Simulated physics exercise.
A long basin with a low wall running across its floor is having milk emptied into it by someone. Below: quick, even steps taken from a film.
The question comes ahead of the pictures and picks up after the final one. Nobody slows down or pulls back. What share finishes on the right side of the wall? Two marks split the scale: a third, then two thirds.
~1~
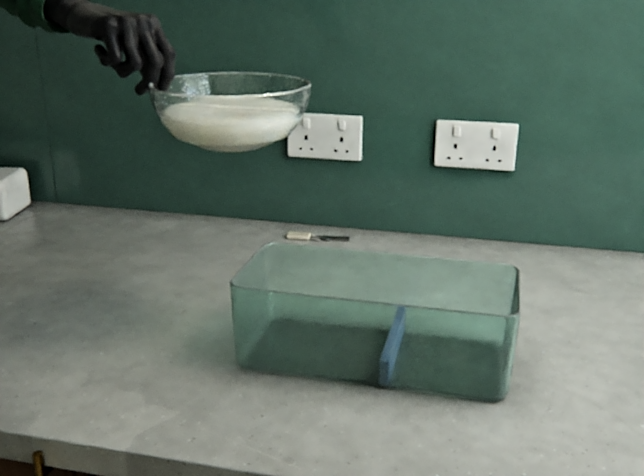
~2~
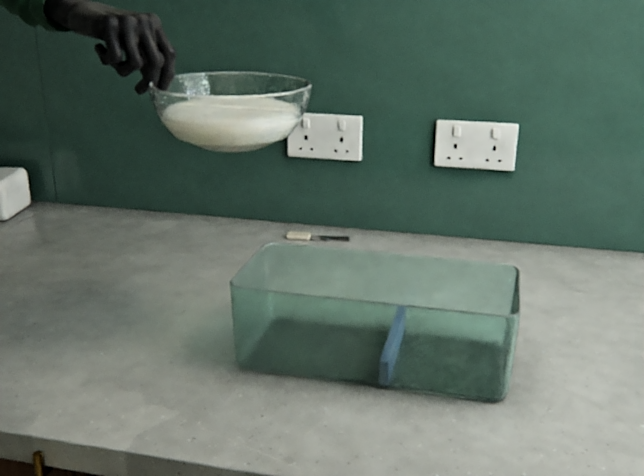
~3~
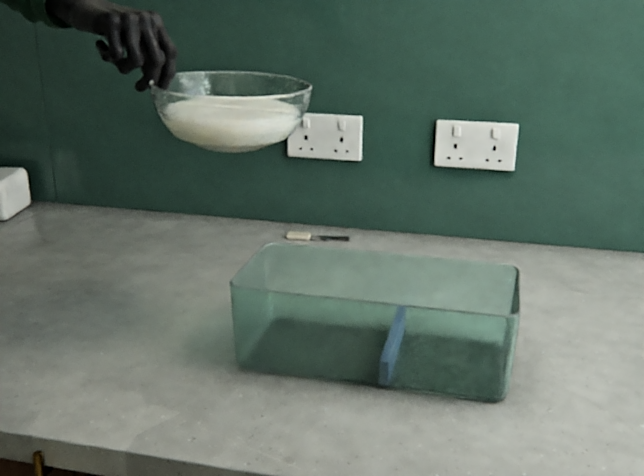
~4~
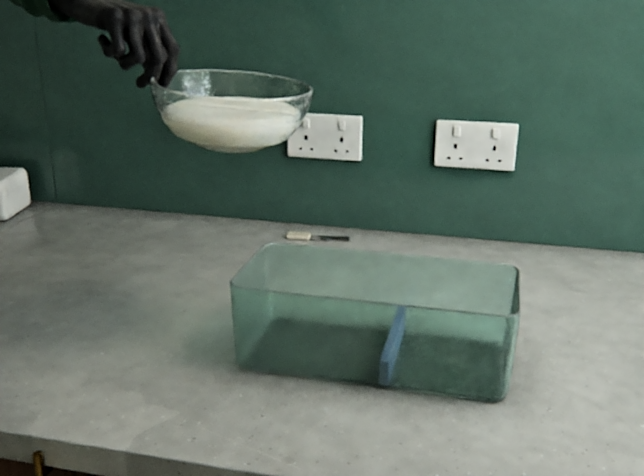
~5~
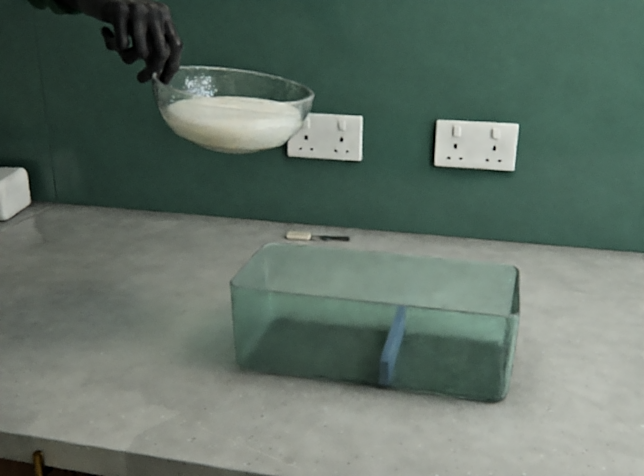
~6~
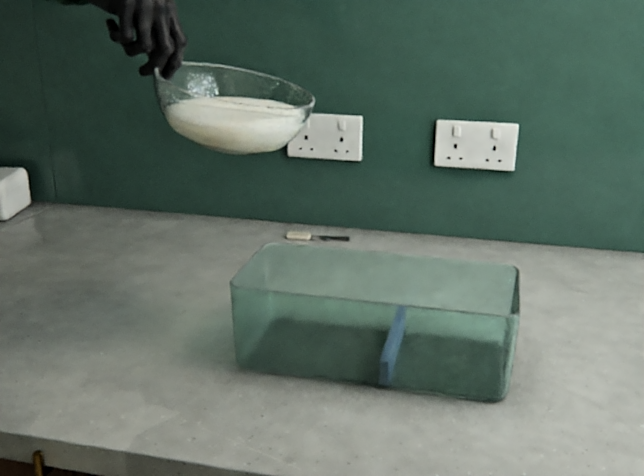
Finally not even a third of it is on the right.
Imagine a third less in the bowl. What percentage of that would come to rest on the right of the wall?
Close to 10 per cent, more or less.
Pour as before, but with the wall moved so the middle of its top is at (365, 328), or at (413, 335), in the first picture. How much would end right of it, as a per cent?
30 % and 10 %, roughly.
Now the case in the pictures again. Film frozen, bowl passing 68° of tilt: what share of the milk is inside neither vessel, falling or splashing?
I'd say some 45 per cent of it.
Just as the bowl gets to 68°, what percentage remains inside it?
40 %.
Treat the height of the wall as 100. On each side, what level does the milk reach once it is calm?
70 % left, 10 % right.
A moment on, the bowl is tipped part way and 41 per cent is still to pour, 15 is left of the wall and 0 right of it.
Next, the bowl is tipped right over and 0 per cent is still to pour, 84 is left of the wall and 7 right of it.
Then the bowl is tipped right over and 0 per cent is still to pour, 87 is left of the wall and 11 right of it.
Later the bowl is tipped right over and 0 per cent is still to pour, 87 is left of the wall and 11 right of it.
At rest 87 per cent lies left of the wall, 11 right of it and 2 outside.
